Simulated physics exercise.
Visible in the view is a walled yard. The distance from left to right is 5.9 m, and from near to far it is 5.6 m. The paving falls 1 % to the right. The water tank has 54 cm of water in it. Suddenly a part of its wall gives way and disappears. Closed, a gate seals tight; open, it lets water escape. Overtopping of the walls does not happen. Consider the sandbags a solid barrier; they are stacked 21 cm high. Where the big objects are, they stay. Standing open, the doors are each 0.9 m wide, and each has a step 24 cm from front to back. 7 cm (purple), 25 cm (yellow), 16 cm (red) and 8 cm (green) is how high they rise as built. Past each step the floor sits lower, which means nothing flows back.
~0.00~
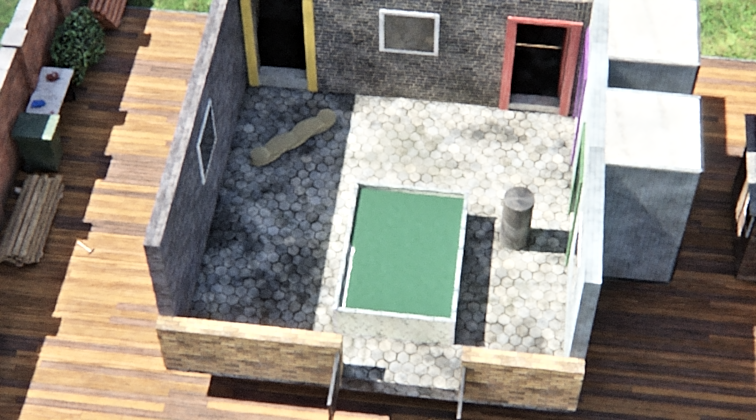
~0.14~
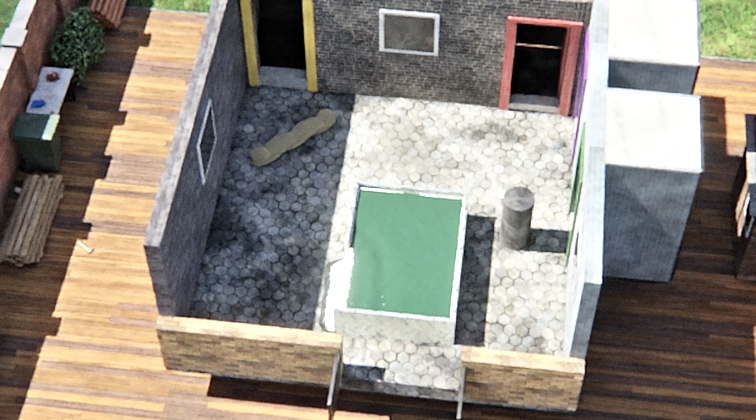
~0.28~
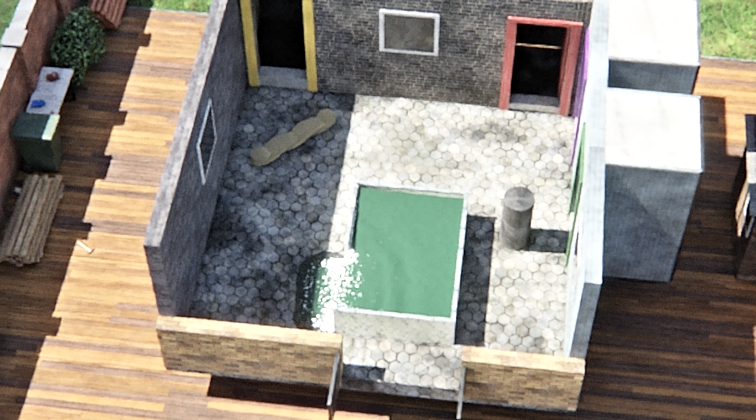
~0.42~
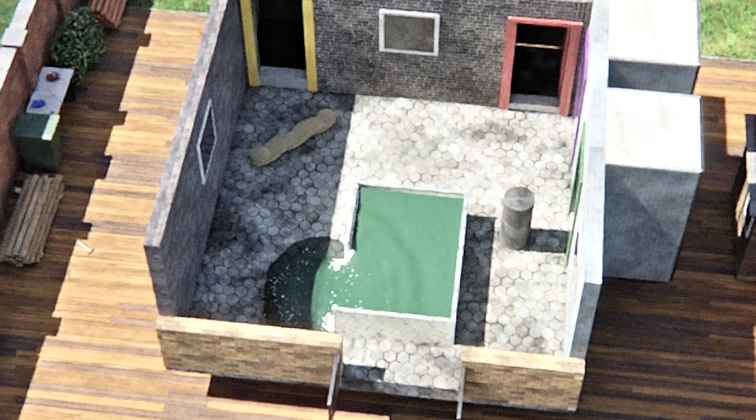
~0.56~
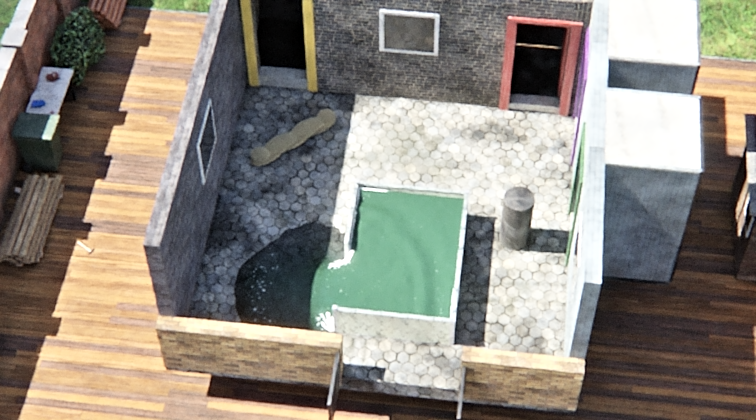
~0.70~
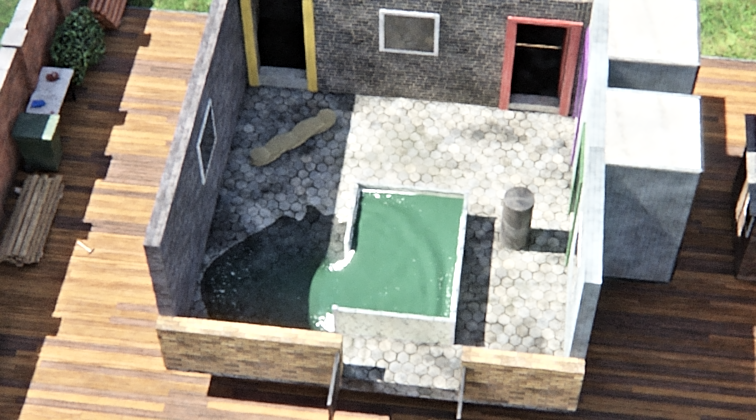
Green water pours from the left side of a tank and spreads across the paved yard.
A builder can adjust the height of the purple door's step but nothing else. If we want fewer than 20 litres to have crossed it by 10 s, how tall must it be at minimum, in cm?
It needs to be roughly 15 cm tall.
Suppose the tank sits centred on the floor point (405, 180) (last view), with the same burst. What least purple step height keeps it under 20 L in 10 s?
A minimum of about 7.5 cm.
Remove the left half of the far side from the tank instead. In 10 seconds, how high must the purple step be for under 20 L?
Then something near 16 cm.
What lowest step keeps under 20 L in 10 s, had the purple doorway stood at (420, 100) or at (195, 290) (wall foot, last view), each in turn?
Minimums: Roughly 7.5 cm and 26 cm.
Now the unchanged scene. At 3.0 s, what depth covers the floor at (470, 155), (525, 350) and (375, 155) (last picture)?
Taking the spots in order: About 0, 0 and 0 centimetres.
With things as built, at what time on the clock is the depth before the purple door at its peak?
Approximately 7.0 s.
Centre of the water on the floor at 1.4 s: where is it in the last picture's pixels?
My guess is close to (354, 280).
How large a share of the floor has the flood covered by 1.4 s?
Roughly 20 percent.
After 1.4 s water covers 20 % of the floor, deepest (46 cm) near (182, 345); it has not reached the purple door.
After 3.0 s water covers 30 % of the floor, deepest (27 cm) near (270, 315); it has not reached the purple door.
After 10.0 s water covers 95 % of the floor, deepest (14 cm) near (566, 153); 13 cm at the purple door, 158 litres in over its 7 cm step.
At the purple door as built, the water arrived by 5.7 s and peaked near 17 cm at 6.8 s.
Run again over the same 10 s with other heights there, 42 litres in over 13 cm, 6 litres over 17.5 cm. The limit of 20 litres is kept from about 15 cm up.
